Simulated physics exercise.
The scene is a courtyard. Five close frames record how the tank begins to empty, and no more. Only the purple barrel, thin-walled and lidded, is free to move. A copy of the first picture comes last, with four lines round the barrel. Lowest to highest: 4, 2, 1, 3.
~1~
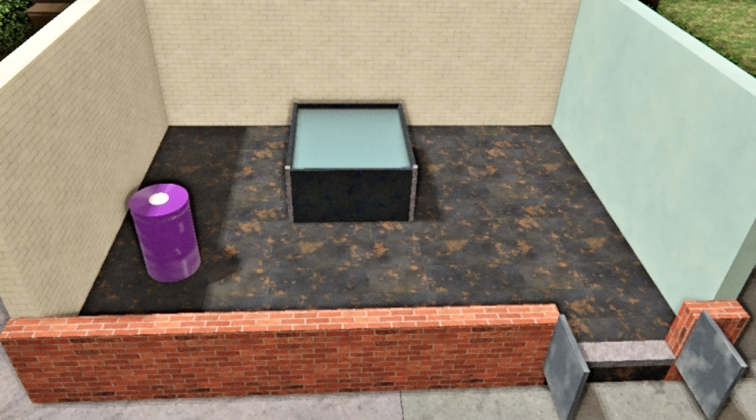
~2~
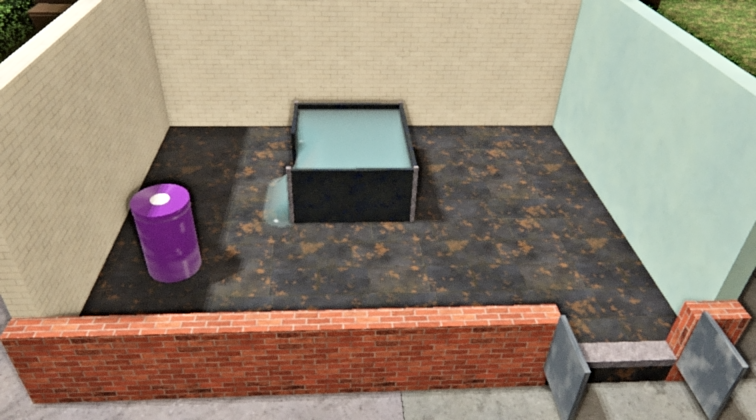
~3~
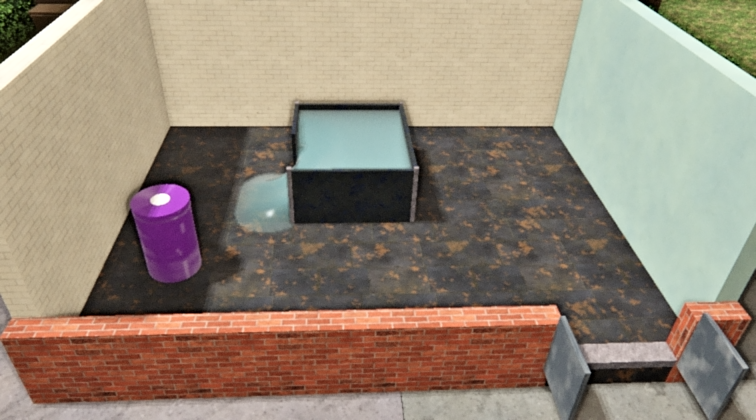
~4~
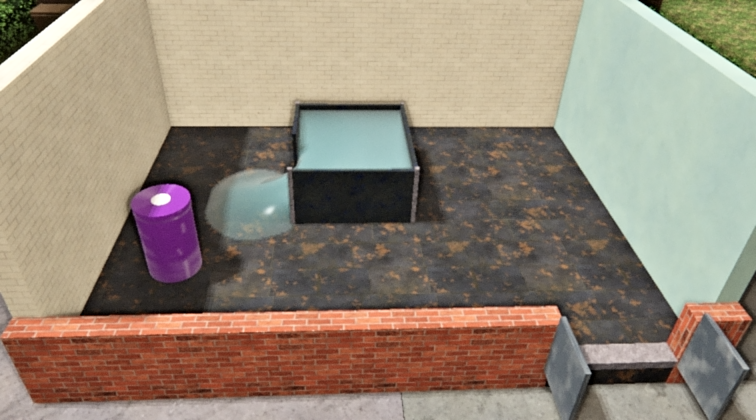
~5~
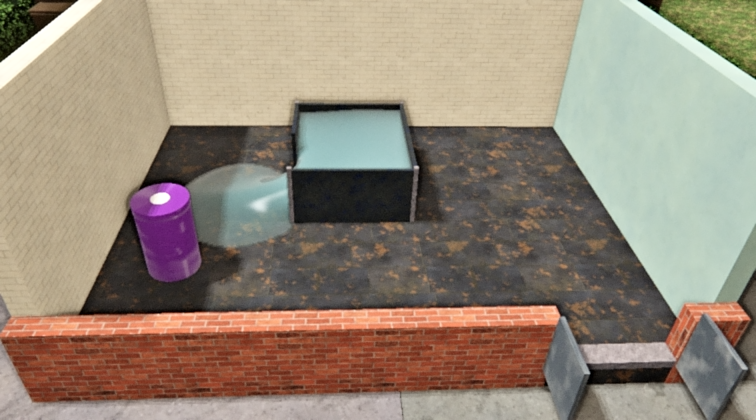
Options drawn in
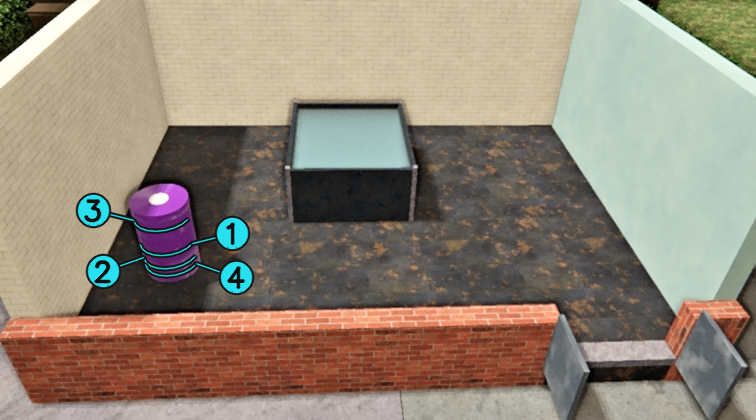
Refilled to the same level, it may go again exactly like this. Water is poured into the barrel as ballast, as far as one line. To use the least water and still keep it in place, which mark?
Mark 1.
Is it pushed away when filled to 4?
Yes.
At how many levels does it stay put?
Two.
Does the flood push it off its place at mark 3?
No.
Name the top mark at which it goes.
That would be 2.
On the marked copy, 1 at (162, 255); 2 at (165, 268); 3 at (156, 231); 4 at (167, 276); from the bottom up 4, 2, 1, 3.
With 1, it does not move.
With 2, it is pushed about its own width away.
With 3, it does not move.
With 4, it is pushed about 5 times its own width away.
